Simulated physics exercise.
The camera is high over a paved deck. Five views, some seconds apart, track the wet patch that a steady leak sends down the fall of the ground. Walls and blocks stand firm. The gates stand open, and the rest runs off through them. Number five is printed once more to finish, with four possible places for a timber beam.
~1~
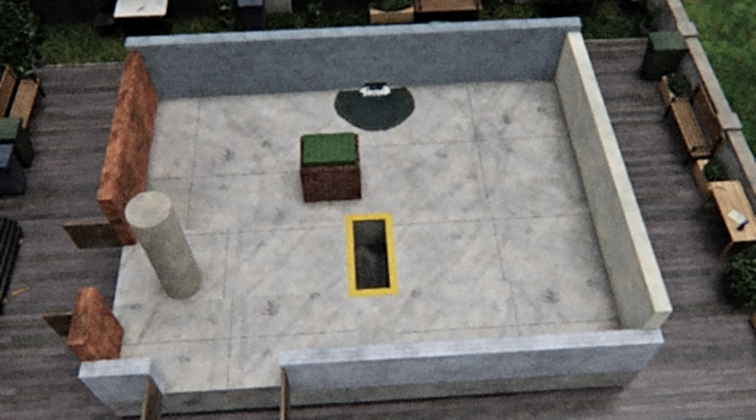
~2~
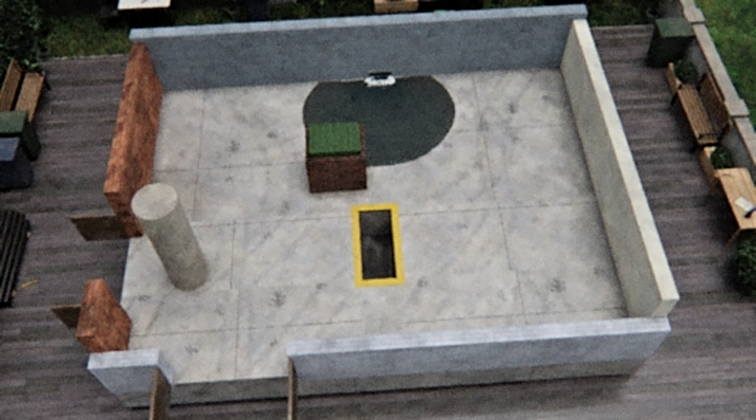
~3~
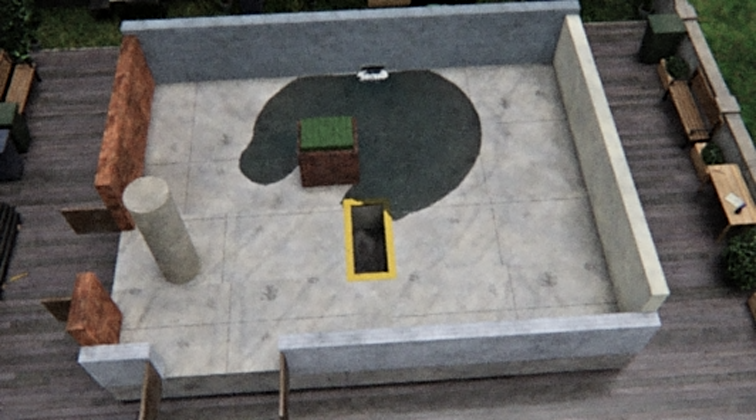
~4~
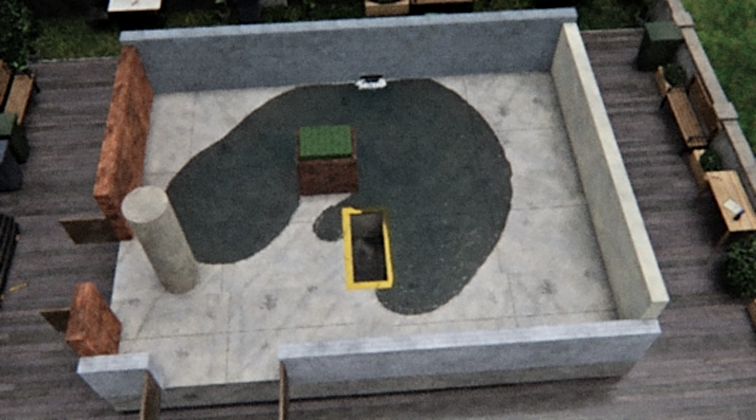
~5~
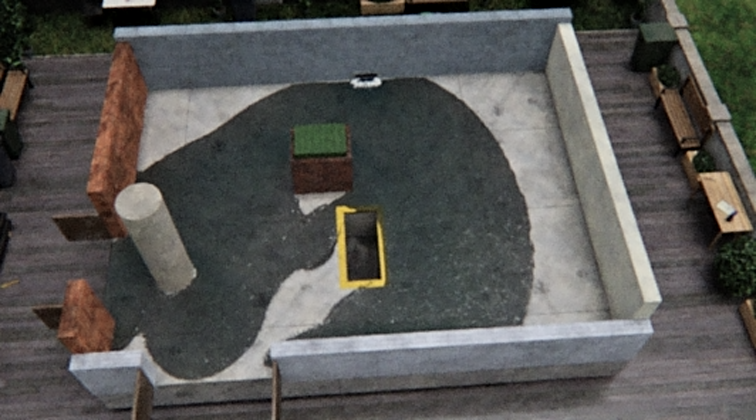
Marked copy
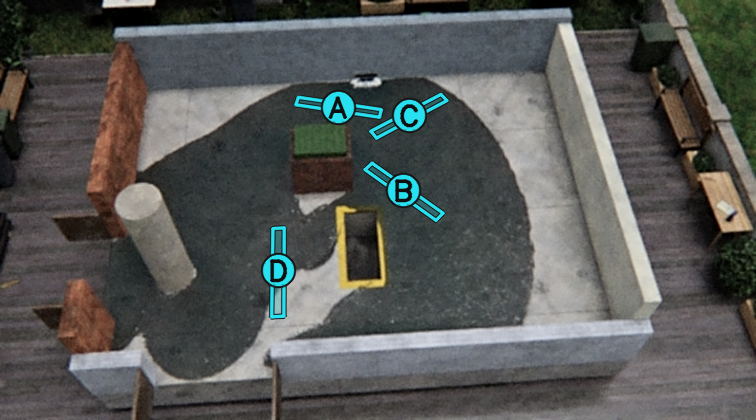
We see dark water spread from an outfall at the back wall of a walled yard, passing around a grass-topped block, reaching a yellow-edged gully, then curling leftward around a pillar and covering much of the pale floor.
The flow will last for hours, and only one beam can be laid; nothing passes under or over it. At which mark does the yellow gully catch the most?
It is D.
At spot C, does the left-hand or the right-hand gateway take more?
The right one.
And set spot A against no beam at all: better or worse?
Worse.
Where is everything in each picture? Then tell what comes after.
In the first frame, outfall at (376, 84); yellow gully at (371, 254); open gate at (226, 375); open gate at (131, 285); 3 % of the ground under water, visible out to (370, 126); yellow gully still dry.
In the second frame, 11 % of the ground under water, visible out to (407, 158); yellow gully still dry.
In the third frame, 22 % of the ground under water, visible out to (250, 174); yellow gully taking water.
In the fourth frame, 39 % of the ground under water, visible out to (436, 304); yellow gully taking water.
In the fifth frame, 60 % of the ground under water, visible out to (118, 334); yellow gully taking water.
In cyan, A from (297, 101) to (380, 113); B from (368, 166) to (439, 216); C from (373, 134) to (443, 97); D from (277, 316) to (278, 228).
If A is chosen, about 12 % of the stream goes into the yellow gully, about 88 % out by the gates.
If B is chosen, about 12 % of the stream goes into the yellow gully, about 88 % out by the gates.
If C is chosen, about 12 % of the stream goes into the yellow gully, about 87 % out by the gates.
If D is chosen, about 26 % of the stream goes into the yellow gully, about 73 % out by the gates.
